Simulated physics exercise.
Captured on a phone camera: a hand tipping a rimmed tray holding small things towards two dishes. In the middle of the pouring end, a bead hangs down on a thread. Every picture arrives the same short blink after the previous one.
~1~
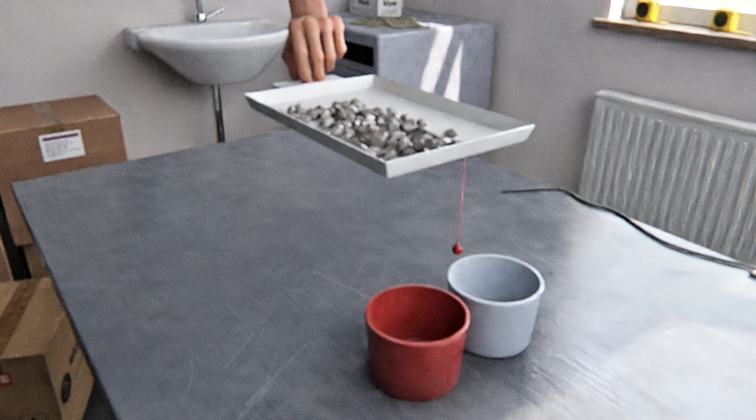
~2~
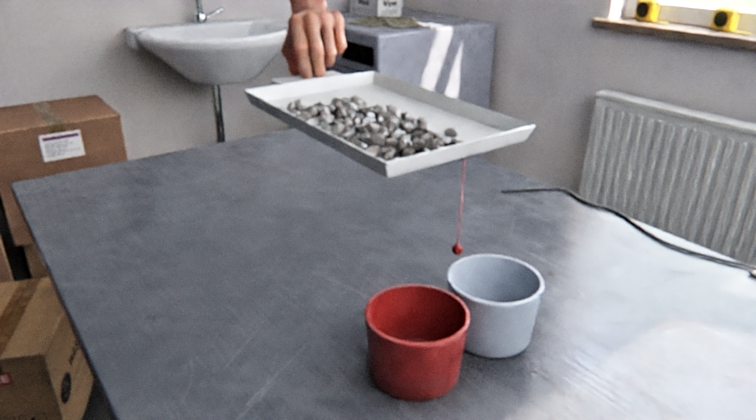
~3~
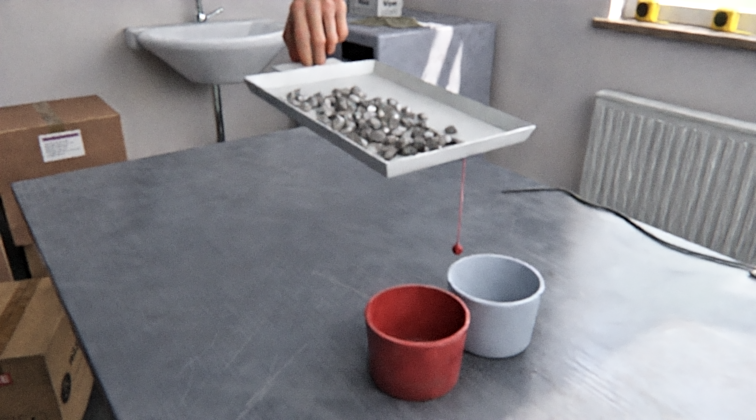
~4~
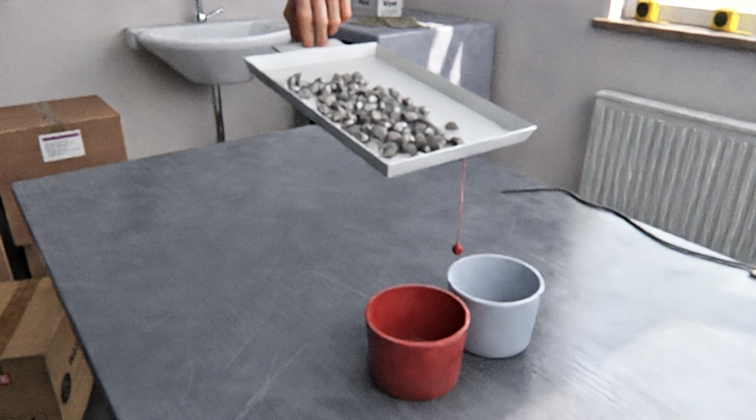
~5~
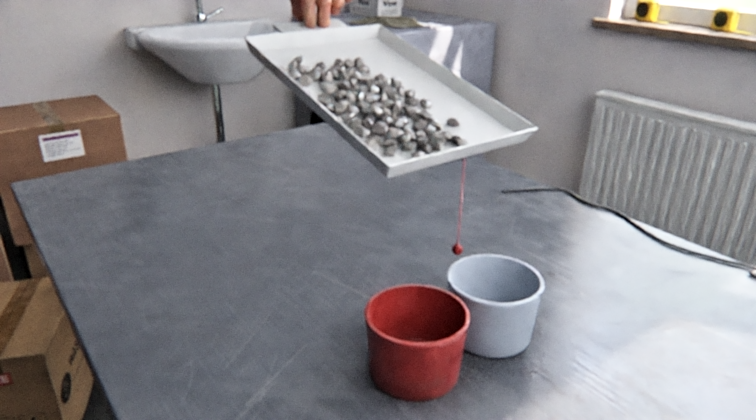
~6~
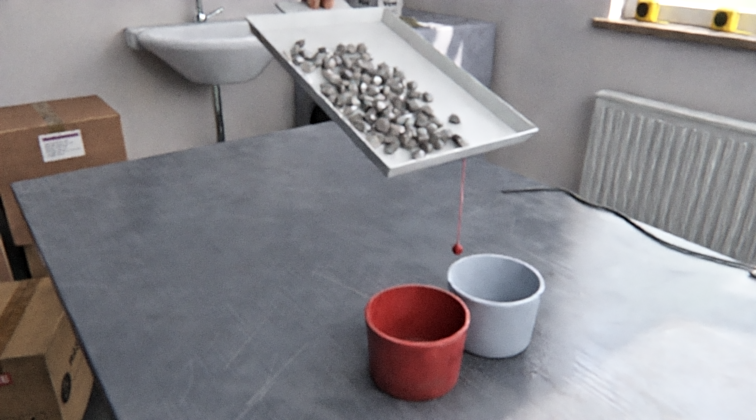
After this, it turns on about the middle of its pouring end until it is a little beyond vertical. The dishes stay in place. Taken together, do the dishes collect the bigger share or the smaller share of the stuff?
The bigger share.
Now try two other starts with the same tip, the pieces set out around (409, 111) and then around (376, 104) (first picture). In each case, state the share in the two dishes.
First case: Around 60 %; second case: Around 40 %.
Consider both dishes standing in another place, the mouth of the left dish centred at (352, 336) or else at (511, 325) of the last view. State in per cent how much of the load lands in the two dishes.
First position: Some 40 %; second position: Some 20 %.
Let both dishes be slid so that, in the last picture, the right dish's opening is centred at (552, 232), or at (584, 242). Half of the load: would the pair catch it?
First shift, a minority share; second shift, a minority share.
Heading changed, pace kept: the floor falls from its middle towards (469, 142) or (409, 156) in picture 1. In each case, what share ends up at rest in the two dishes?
You'd see roughly 40 per cent the first time and 80 per cent the second.
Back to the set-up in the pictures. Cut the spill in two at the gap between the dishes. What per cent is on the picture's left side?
Left share: Close to 10 %.
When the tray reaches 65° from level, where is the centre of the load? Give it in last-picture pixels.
(446, 136).
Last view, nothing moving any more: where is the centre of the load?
Around (484, 335).
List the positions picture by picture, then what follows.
Corners of the pouring end (388, 159) and (527, 125), level; middle of the load (374, 129), bits of gravel; left dish (449, 362); right dish (527, 322); bead on its thread (457, 249), in the first frame.
Corners of the pouring end (388, 160) and (527, 125), level; middle of the load (374, 127), in the second frame.
Corners of the pouring end (389, 160) and (528, 125), tipped barely, level across its low end; middle of the load (375, 122), in the third frame.
Corners of the pouring end (390, 160) and (529, 126), tipped a little, level across its low end; middle of the load (375, 113), in the fourth frame.
Corners of the pouring end (391, 161) and (530, 126), tipped a little, level across its low end; middle of the load (377, 105), in the fifth frame.
Corners of the pouring end (392, 162) and (531, 127), tipped clearly, level across its low end; middle of the load (379, 97); left dish (449, 362); right dish (527, 322), in the sixth frame.
Just after the last frame, tray tipped steeply; almost all on the tray; just a few in the air.
A moment on, tray tipped past a quarter turn; about a tenth on the tray; roughly a quarter in the left dish; roughly a third in the right dish; roughly a quarter outside both; about a tenth in the air.
Further on, tray tipped past a quarter turn; roughly a third in the left dish; roughly a third in the right dish; roughly a quarter outside both.
When it is over, tray tipped past a quarter turn; roughly a third in the left dish; roughly a third in the right dish; roughly a quarter outside both.
